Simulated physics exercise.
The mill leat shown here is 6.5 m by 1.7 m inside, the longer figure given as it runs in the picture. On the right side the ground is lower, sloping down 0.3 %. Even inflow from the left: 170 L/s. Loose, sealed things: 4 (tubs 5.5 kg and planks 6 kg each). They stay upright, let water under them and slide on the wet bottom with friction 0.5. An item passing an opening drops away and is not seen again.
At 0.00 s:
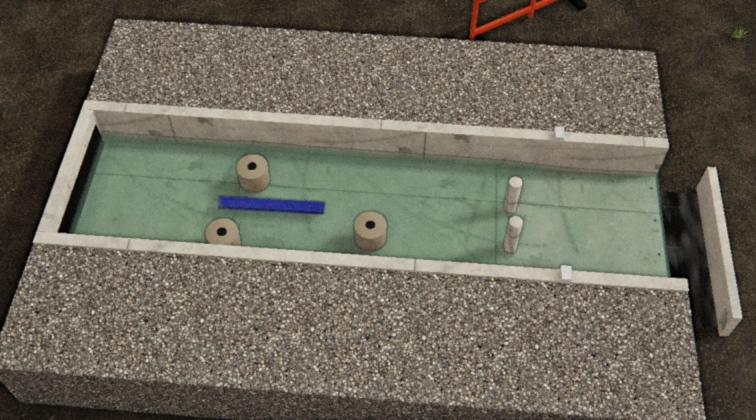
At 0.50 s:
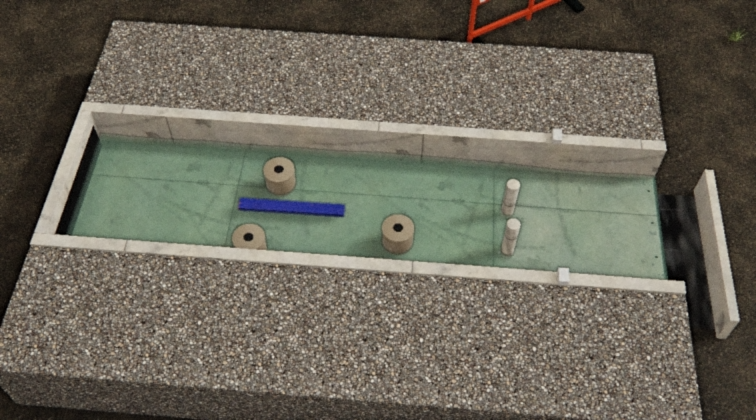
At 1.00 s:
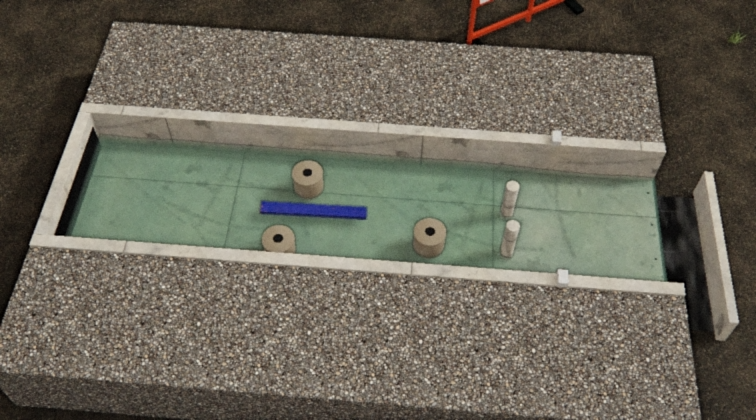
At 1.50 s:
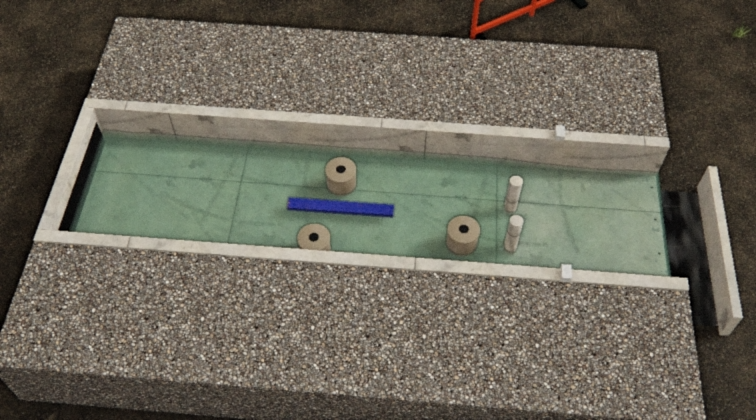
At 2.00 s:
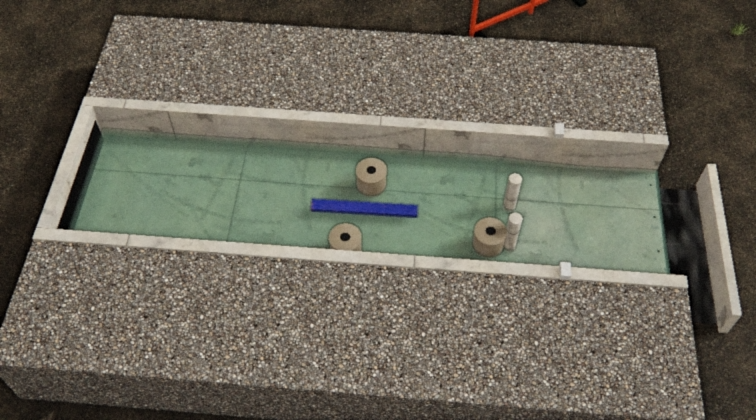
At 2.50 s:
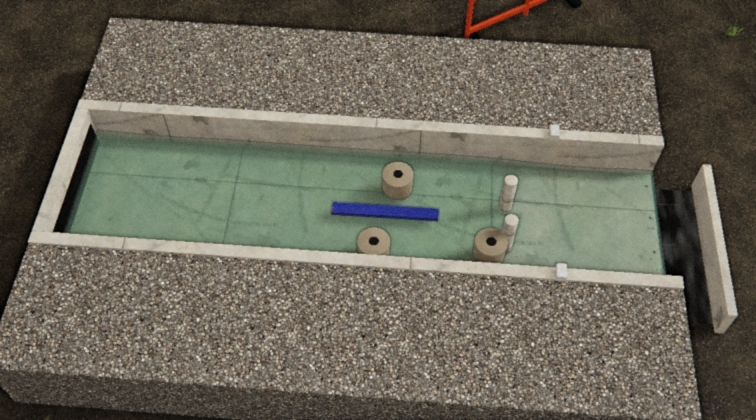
At first, three round tan objects and a blue plank float toward the left of a stone-walled channel of greenish water. They all drift steadily right, until the leading round one meets the nearer of two pale posts and lingers beside it while the plank and other two keep drifting right.
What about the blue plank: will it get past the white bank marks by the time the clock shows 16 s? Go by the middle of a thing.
Looks like it does it in time.
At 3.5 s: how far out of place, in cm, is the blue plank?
It has shifted about 200 cm.
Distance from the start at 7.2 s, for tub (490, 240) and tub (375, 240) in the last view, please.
The first is washed out, the second gone out.
After 3.5 s the blue plank is near (435, 213), 1.9 m from its start, afloat; 1 of 4 are over the mark; 4 afloat.
After 7.2 s the blue plank has gone out; 4 of 4 are over the mark; 0 afloat.
After 12.0 s the blue plank has gone out; 4 of 4 are over the mark; 0 afloat.
After 16.0 s the blue plank has gone out; 4 of 4 are over the mark; 0 afloat.
